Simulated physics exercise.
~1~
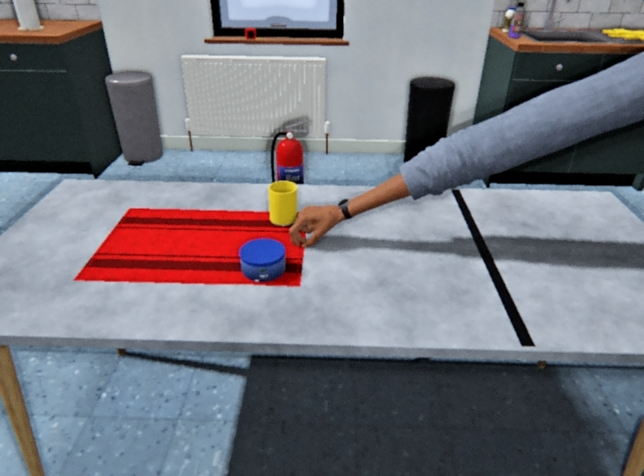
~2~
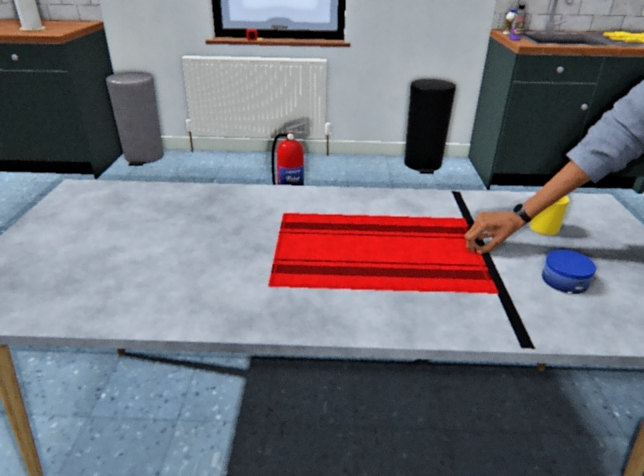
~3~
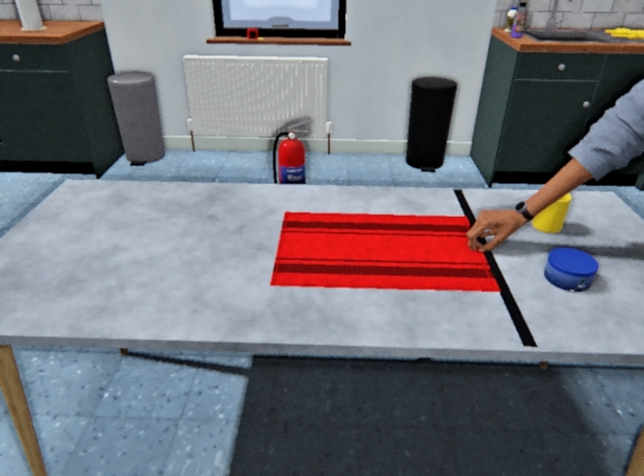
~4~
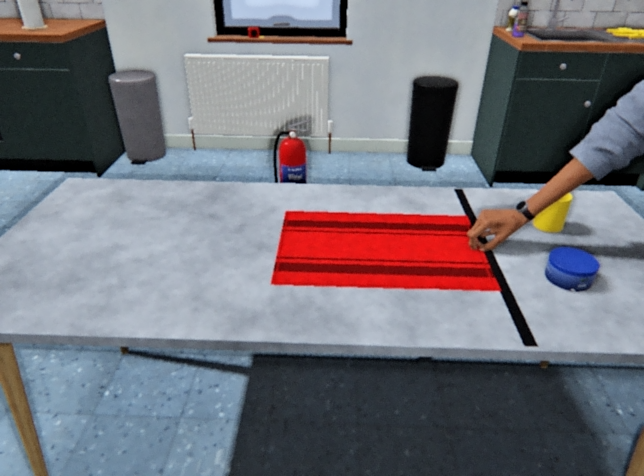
A hand pulling a red table runner right to a black tape line, the blue tub and yellow mug ending beyond it.
